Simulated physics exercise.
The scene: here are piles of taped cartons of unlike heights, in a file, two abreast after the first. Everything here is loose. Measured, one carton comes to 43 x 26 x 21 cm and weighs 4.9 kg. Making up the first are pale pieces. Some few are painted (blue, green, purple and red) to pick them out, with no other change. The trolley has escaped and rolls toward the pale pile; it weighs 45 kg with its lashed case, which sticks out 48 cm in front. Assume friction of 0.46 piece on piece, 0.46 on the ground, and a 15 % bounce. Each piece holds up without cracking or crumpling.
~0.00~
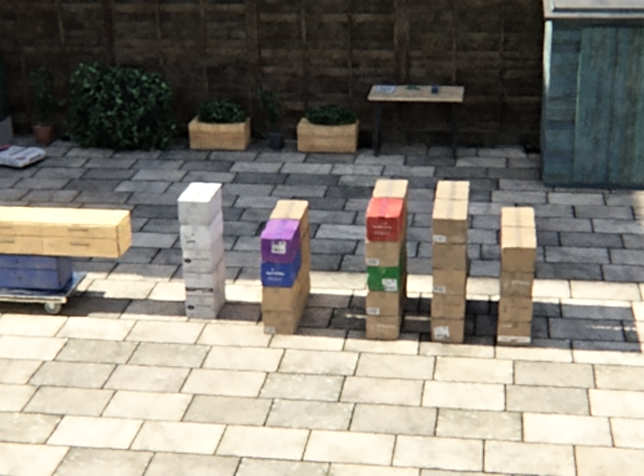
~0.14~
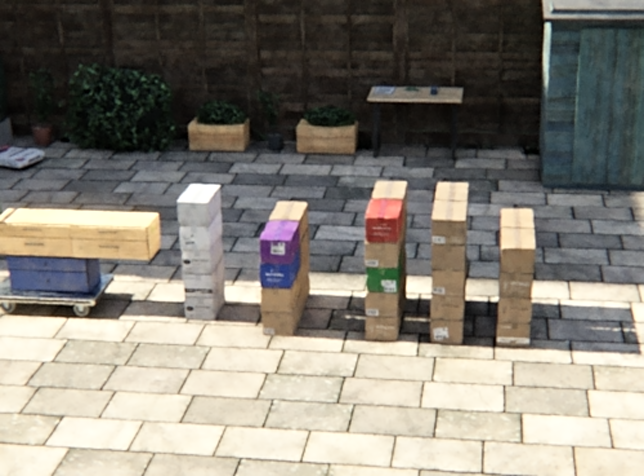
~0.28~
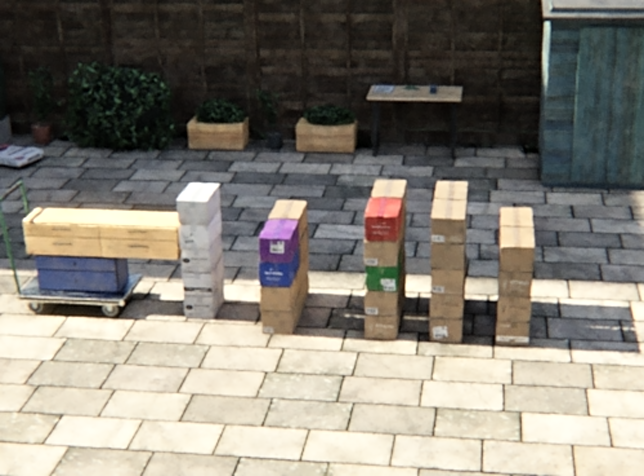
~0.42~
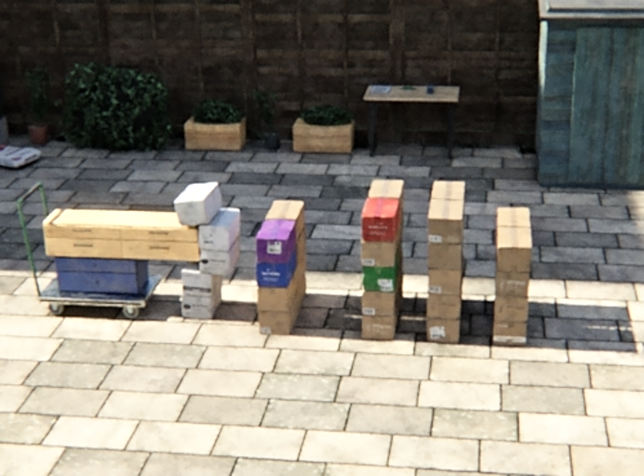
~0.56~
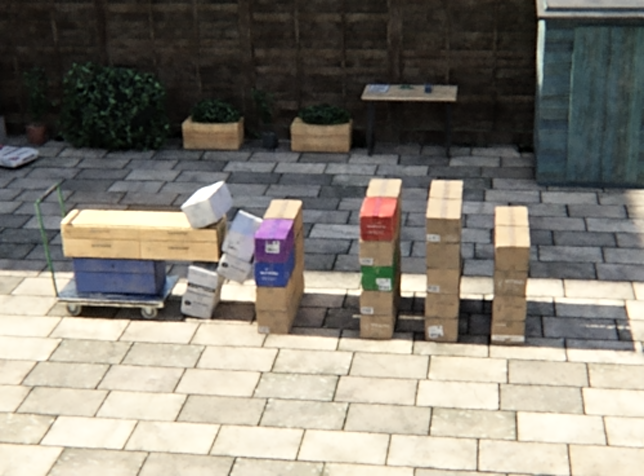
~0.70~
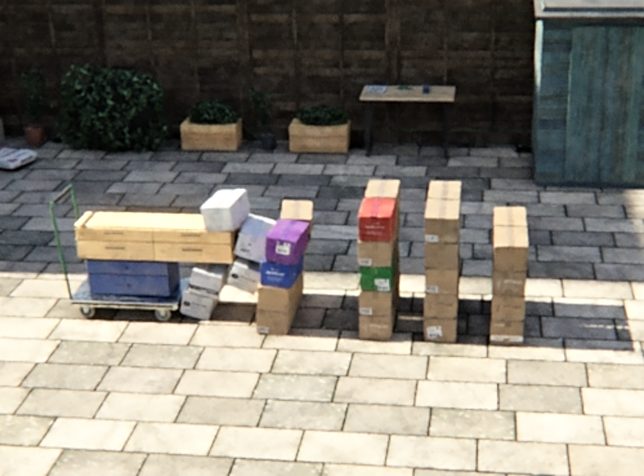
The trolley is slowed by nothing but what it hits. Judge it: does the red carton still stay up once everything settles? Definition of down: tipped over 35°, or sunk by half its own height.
Once it settles, the piece is still up.
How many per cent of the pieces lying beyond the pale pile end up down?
I'd put it at about 20 percent.
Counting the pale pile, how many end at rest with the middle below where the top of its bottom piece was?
The number you get is 2.
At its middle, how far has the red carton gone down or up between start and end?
About 0 cm lower.
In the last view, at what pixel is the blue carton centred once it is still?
Its centre finishes around pixel (348, 298) in the last picture.
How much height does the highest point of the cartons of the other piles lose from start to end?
About 0 cm lower.
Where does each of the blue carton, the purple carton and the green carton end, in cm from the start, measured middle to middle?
I'd estimate blue at 70 cm, purple at 70 cm and green at 10 cm.
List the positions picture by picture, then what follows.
In the first frame (places mark the middle of the side facing us), load (110, 235) 56 cm short; red carton (382, 229); green carton (383, 279); blue carton (275, 275); the rest undisturbed.
In the second frame, load (140, 237) 29 cm short; red carton (381, 230).
In the third frame, load (170, 237) 28 mm short; red carton (381, 229).
In the fourth frame, load (192, 238) 18 cm in, top of the pale pile leaning 9°; red carton (378, 229); the rest undisturbed.
In the fifth frame, load (211, 238) 35 cm in, top of the pale pile leaning 23°; red carton (376, 229); the rest undisturbed.
In the sixth frame, load (225, 240) 49 cm in, top of the pale pile leaning 7°; red carton (375, 229); purple carton (280, 251) leaning 5°; blue carton (275, 275) shifted 8 cm; 6 disturbed, none down.
After 0.80 s, 2 of the pale pile down; none of the 36 other cartons down, 8 disturbed; red carton unmoved; purple carton leaning 10°.
After 1.00 s, 3 of the pale pile down; none of the 36 other cartons down, 7 disturbed; red carton unmoved; blue carton leaning 25°.
After 1.20 s, 3 of the pale pile down; 7 of the 36 other cartons down; red carton unmoved; blue carton leaning 43°, 11 cm lower.
After 1.48 s, 3 of the pale pile down; 7 of the 36 other cartons down; red carton leaning 4°; blue carton leaning 58°, 26 cm lower.
At rest (2.8 s), 3 of the pale pile down; 7 of the 36 other cartons down; red carton leaning 5°; blue carton leaning 54°, 26 cm lower; purple carton leaning 31°, 22 cm lower. As the last picture would show them, middles, red carton near (394, 219), blue carton near (348, 298).
